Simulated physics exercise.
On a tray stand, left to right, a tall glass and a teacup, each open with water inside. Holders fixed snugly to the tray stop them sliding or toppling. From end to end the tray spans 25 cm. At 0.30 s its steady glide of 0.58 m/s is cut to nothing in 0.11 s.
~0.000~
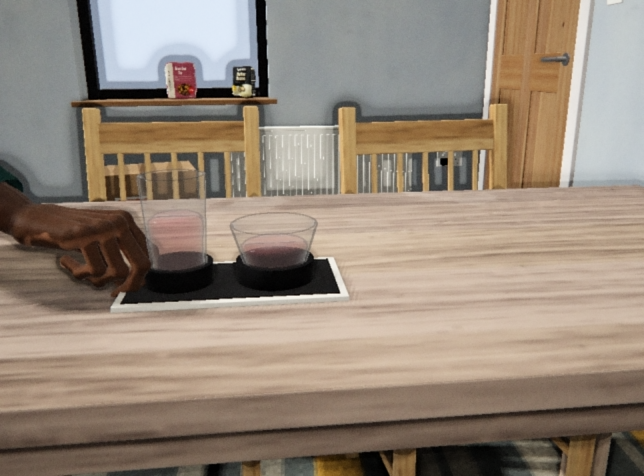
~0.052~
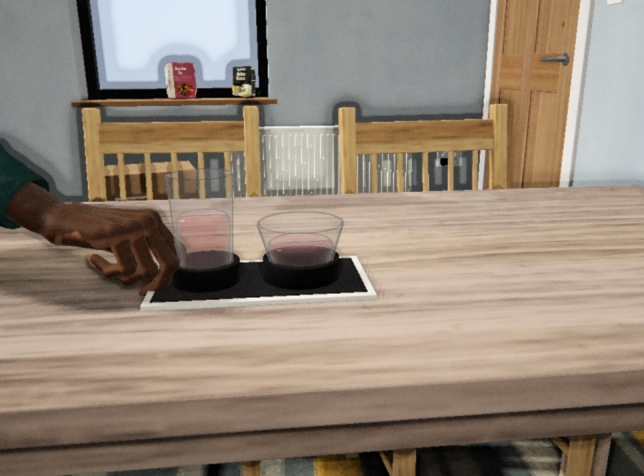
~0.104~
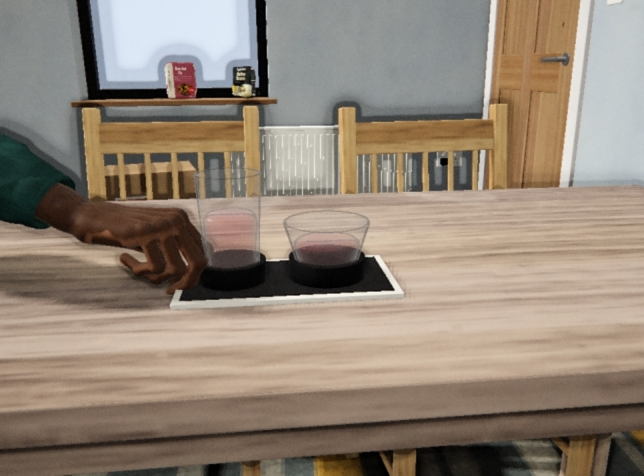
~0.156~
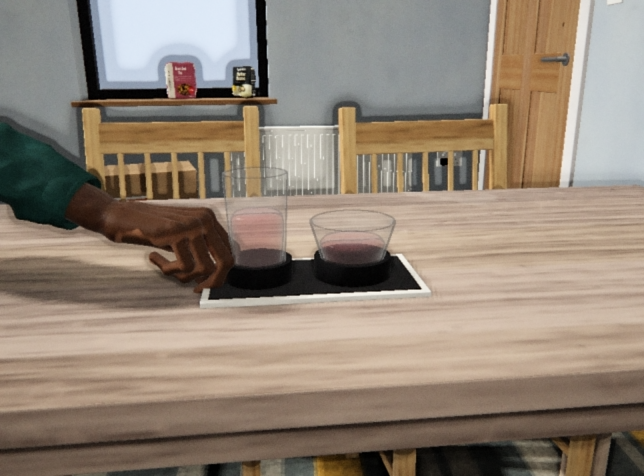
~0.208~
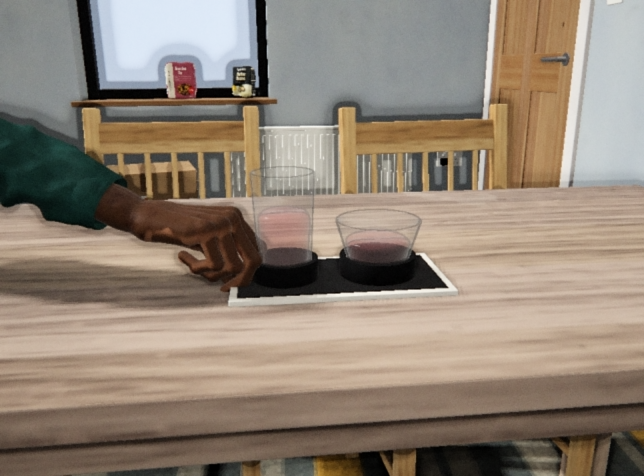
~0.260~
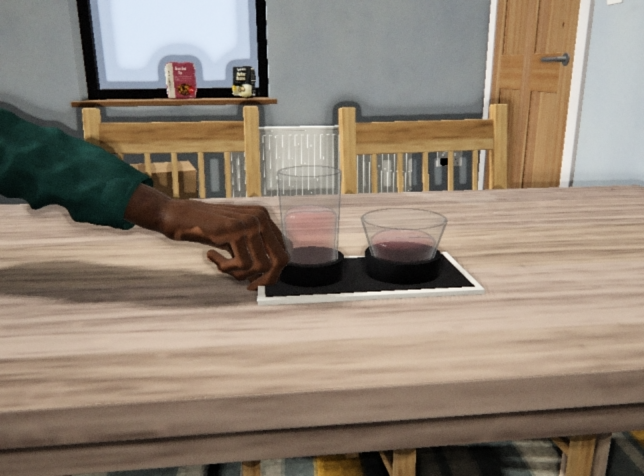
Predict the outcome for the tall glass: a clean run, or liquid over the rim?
A clean run.
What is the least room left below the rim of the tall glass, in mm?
12 mm.
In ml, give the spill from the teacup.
Some 8 ml.
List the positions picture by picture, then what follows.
It has moved 0.0 cm; in the tall glass the surface runs from (148, 216) to (203, 214), rim (204, 176); in the teacup the surface runs from (240, 242) to (308, 240), rim (317, 223); the water in the tall glass stands 45 mm below the rim, in the first picture.
It has moved 3.0 cm; in the tall glass the surface runs from (176, 215) to (230, 214), in the second picture.
It has moved 6.0 cm; in the tall glass the surface runs from (203, 214) to (256, 212), in the third picture.
It has moved 9.0 cm; in the tall glass the surface runs from (230, 213) to (283, 211), in the fourth picture.
It has moved 12.1 cm; in the tall glass the surface runs from (257, 212) to (309, 210), in the fifth picture.
It has moved 15.1 cm; in the tall glass the surface runs from (284, 211) to (336, 209); in the teacup the surface runs from (370, 237) to (433, 234), in the sixth picture.
After 0.36 s the tray moves at 0.25 m/s; losses from the left are 0, 0 ml.
After 0.46 s the tray moves at 0.00 m/s; losses from the left are 0, 5 ml.
After 0.56 s the tray moves at 0.00 m/s; losses from the left are 0, 6 ml.
After 0.66 s the tray moves at 0.00 m/s; losses from the left are 0, 6 ml.
In the end losses from the left are 0, 8 ml.
